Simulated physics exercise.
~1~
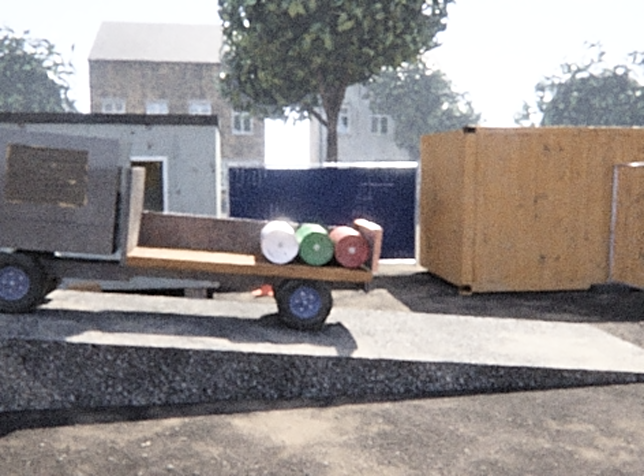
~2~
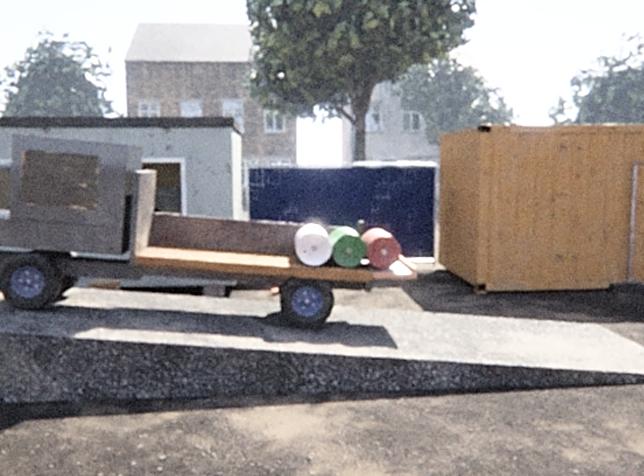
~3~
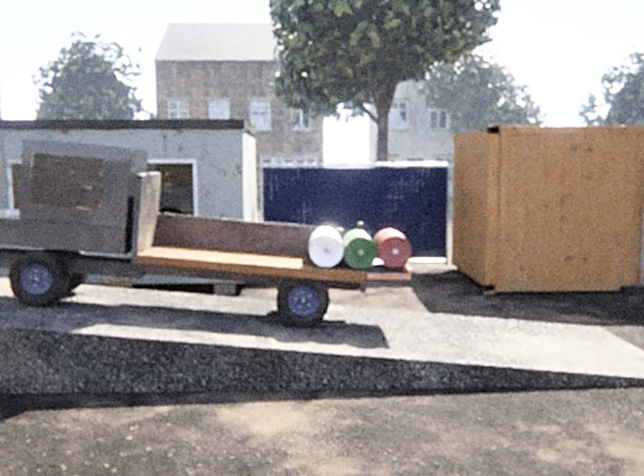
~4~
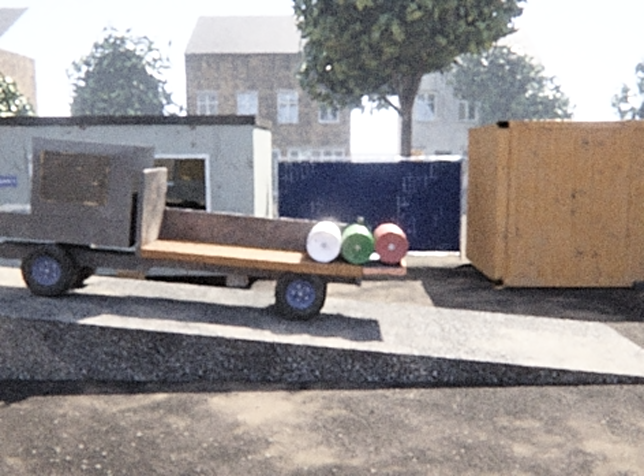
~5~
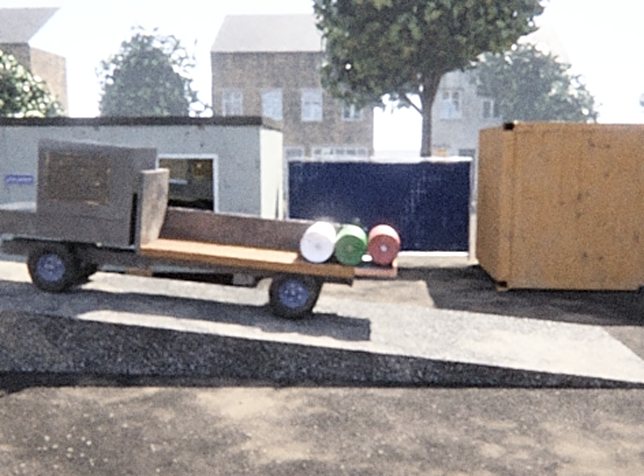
In a yard beside a tall orange container, a pick-up stood on a gentle slope as its tailgate dropped open, and the white, green and red kegs rolled a short way right, the red one stopping on the lowered gate and none falling off.
